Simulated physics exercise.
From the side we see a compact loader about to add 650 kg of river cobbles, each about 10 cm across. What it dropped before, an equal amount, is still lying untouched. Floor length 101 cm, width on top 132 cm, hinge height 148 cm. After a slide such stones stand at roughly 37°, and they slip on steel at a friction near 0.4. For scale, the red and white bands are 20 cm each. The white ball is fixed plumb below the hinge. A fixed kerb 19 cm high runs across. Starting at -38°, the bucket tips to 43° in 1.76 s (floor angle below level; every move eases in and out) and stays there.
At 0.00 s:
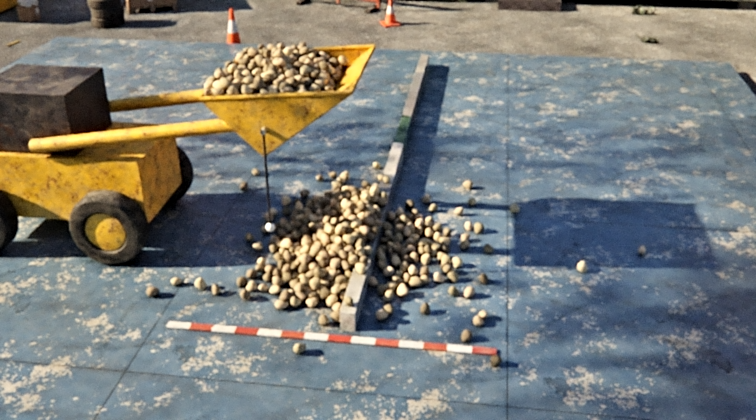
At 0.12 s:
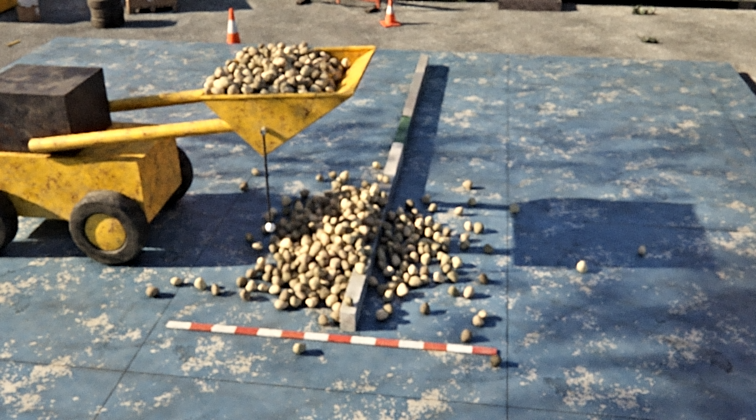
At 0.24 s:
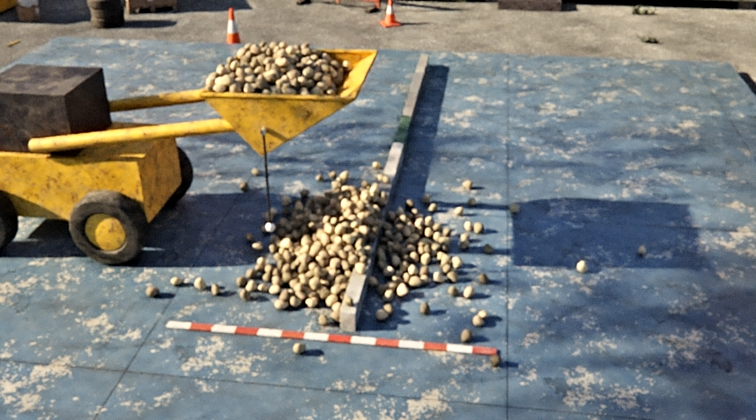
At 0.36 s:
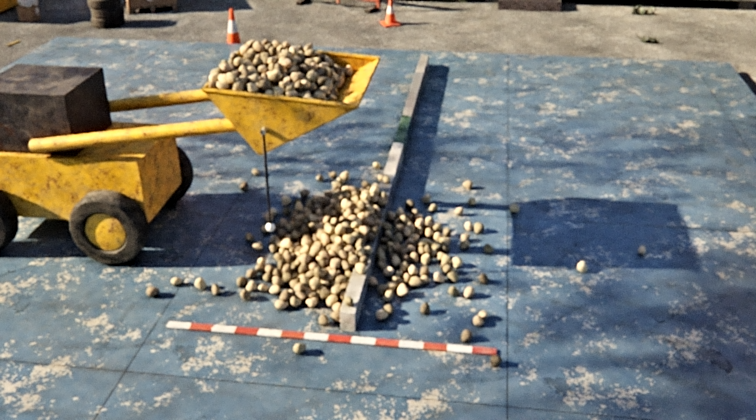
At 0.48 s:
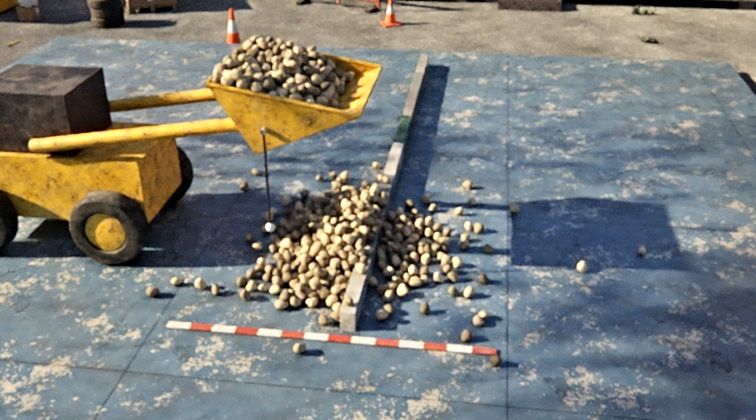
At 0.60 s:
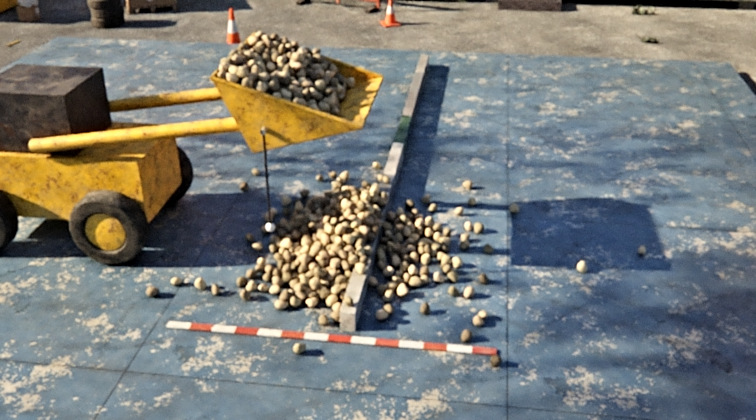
Yellow loader bucket heaped with rounded stones tilting forward, its right lip lowering above a still stone pile straddling a kerb.
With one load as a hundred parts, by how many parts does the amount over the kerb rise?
About 87 per cent.
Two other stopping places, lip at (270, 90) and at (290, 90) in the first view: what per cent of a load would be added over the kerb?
Near 5 per cent from the first place, 15 from the second.
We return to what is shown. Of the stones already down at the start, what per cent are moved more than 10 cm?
About 15 per cent.
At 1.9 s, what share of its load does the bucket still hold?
About 25 per cent.
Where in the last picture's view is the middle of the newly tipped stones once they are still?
Their middle is at about (419, 239).
After 1.3 s the floor is at 30°; in per cent of one load, 96 in the bucket, 85 on this side of the kerb, 19 over the kerb; the foremost stones are at (523, 277).
After 1.9 s the floor is at 43°; in per cent of one load, 23 in the bucket, 113 on this side of the kerb, 64 over the kerb; the foremost stones are at (523, 277).
After 2.2 s the floor is at 43°; in per cent of one load, 0 in the bucket, 105 on this side of the kerb, 94 over the kerb; the foremost stones are at (540, 256).
After 5.0 s the floor is at 43°; in per cent of one load, 0 in the bucket, 94 on this side of the kerb, 105 over the kerb; the foremost stones are at (585, 264). Net gain over the kerb, 87.
